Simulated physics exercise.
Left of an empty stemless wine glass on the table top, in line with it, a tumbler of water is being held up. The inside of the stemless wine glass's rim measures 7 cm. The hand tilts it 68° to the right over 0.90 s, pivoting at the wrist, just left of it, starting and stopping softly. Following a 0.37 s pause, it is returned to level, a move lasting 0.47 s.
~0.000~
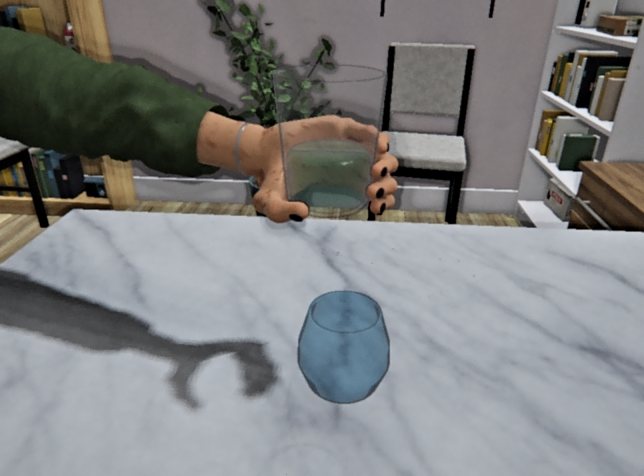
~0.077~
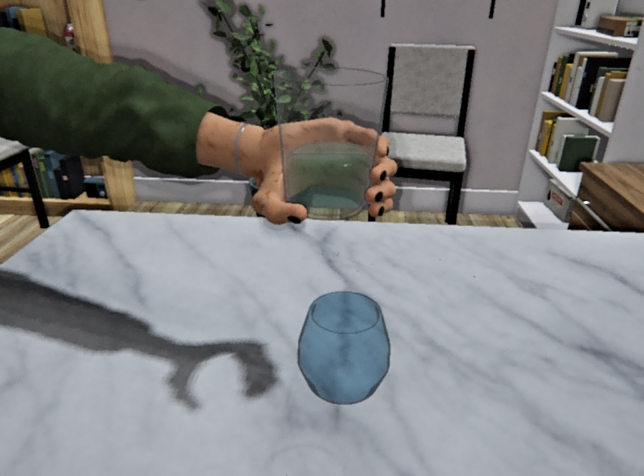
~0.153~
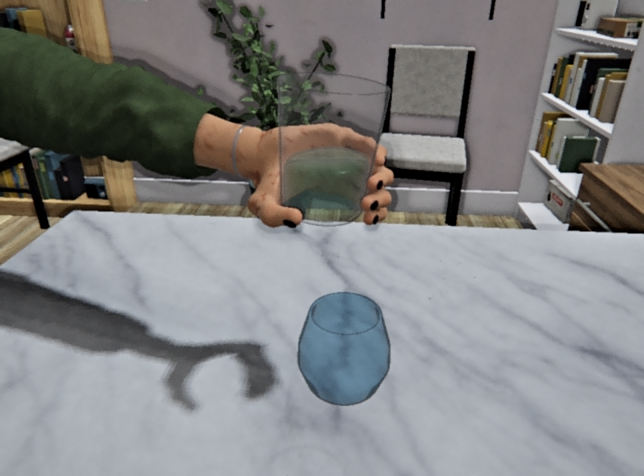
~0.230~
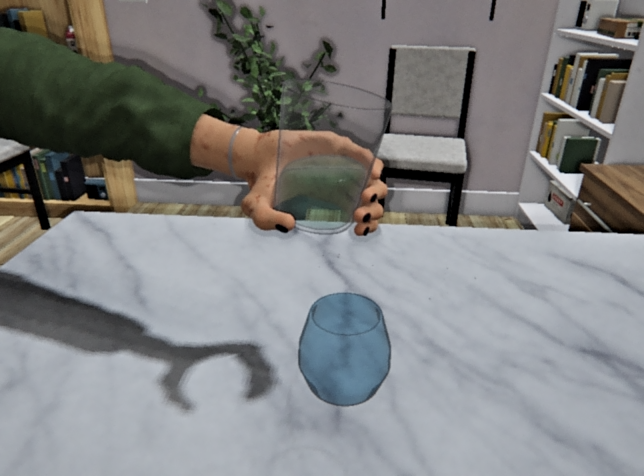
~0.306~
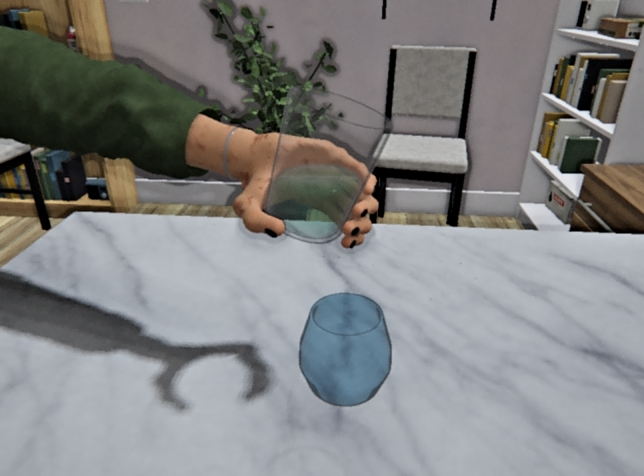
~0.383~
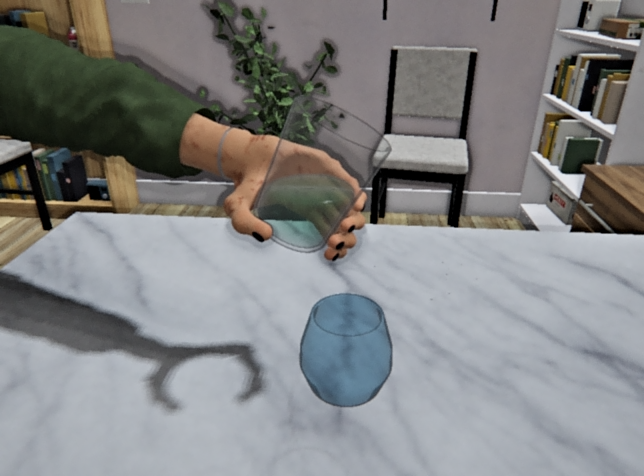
A hand in a green sleeve held a clear tumbler of water above a marble table, then gradually tilted it to the right, near an empty blue stemless glass standing on the tabletop.
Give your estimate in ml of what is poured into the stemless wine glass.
I would say around 35 ml.
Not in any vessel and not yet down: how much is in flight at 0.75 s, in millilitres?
Around 0 ml, I'd say.
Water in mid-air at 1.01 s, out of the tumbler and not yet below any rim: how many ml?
Roughly 10 ml.
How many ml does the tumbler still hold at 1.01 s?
It still holds some 200 ml, I'd say.
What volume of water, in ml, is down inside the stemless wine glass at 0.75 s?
Roughly 0 ml.
After 0.75 s the tilt is 63° and the stemless wine glass has 0 ml, the tumbler 210 ml, and 0 ml is on the table top.
After 1.01 s the tilt is 68° and the stemless wine glass has 5 ml, the tumbler 195 ml, and 0 ml is on the table top.
After 1.29 s the tilt is 68° and the stemless wine glass has 25 ml, the tumbler 175 ml, and 0 ml is on the table top.
After 1.60 s the tilt is 14° and the stemless wine glass has 35 ml, the tumbler 175 ml, and 0 ml is on the table top.
In the end the stemless wine glass has 35 ml, the tumbler 175 ml, and 0 ml is on the table top.
